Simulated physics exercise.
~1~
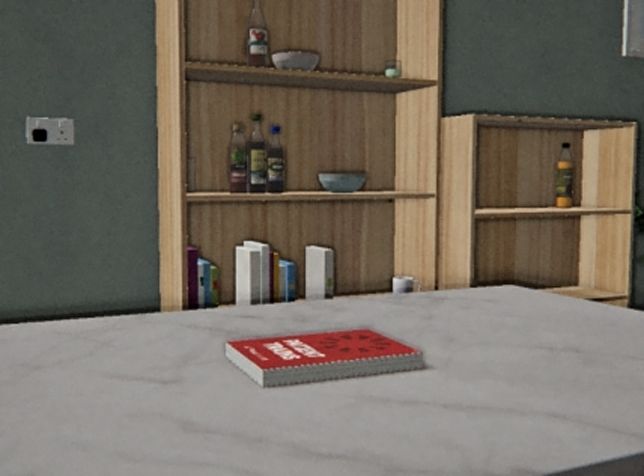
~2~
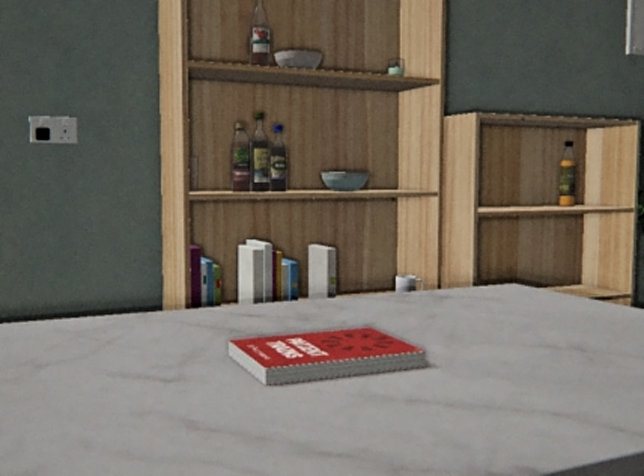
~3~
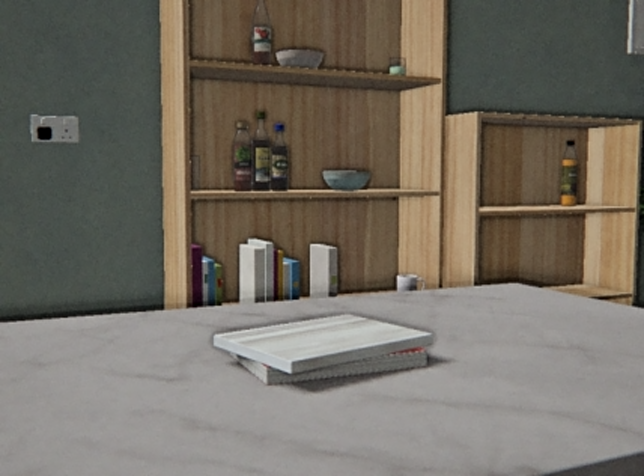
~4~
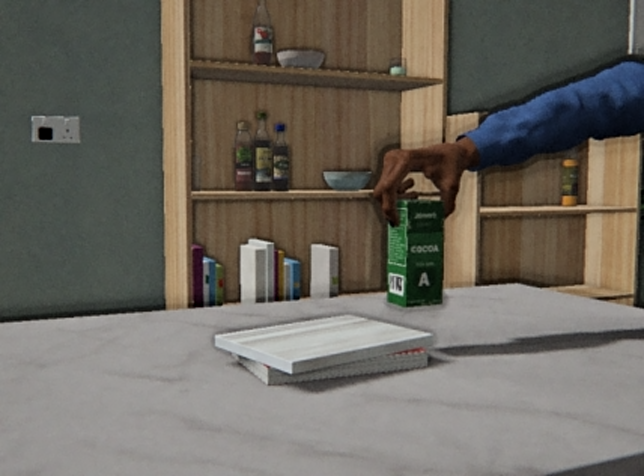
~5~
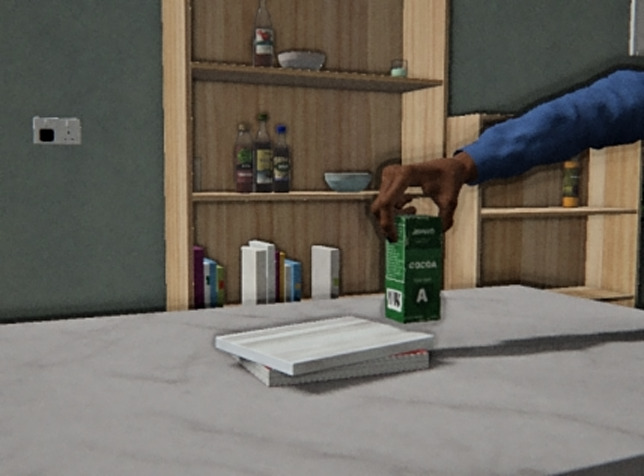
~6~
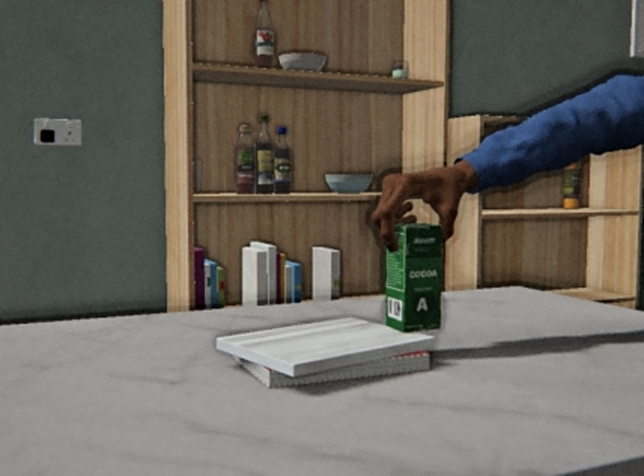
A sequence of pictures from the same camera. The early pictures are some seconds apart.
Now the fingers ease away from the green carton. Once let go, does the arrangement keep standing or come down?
Basically the pile is insecure.
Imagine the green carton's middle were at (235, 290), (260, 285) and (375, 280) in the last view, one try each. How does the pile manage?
Lab note - case 1: Collapse; case 2: No collapse; case 3: No collapse.
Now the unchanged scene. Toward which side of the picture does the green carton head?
Its movement is toward the right.
Then, 0.30 s on from there, green carton turned 28° from how it was put near (429, 286).
Then, 0.40 s on from there, green carton now fallen.
Then, 1.40 s on from there, nothing new.
In the end, fallen, green carton; the other 2 unmoved. At the end, from the last picture's camera, green carton near (469, 324). The pile loses its balance.
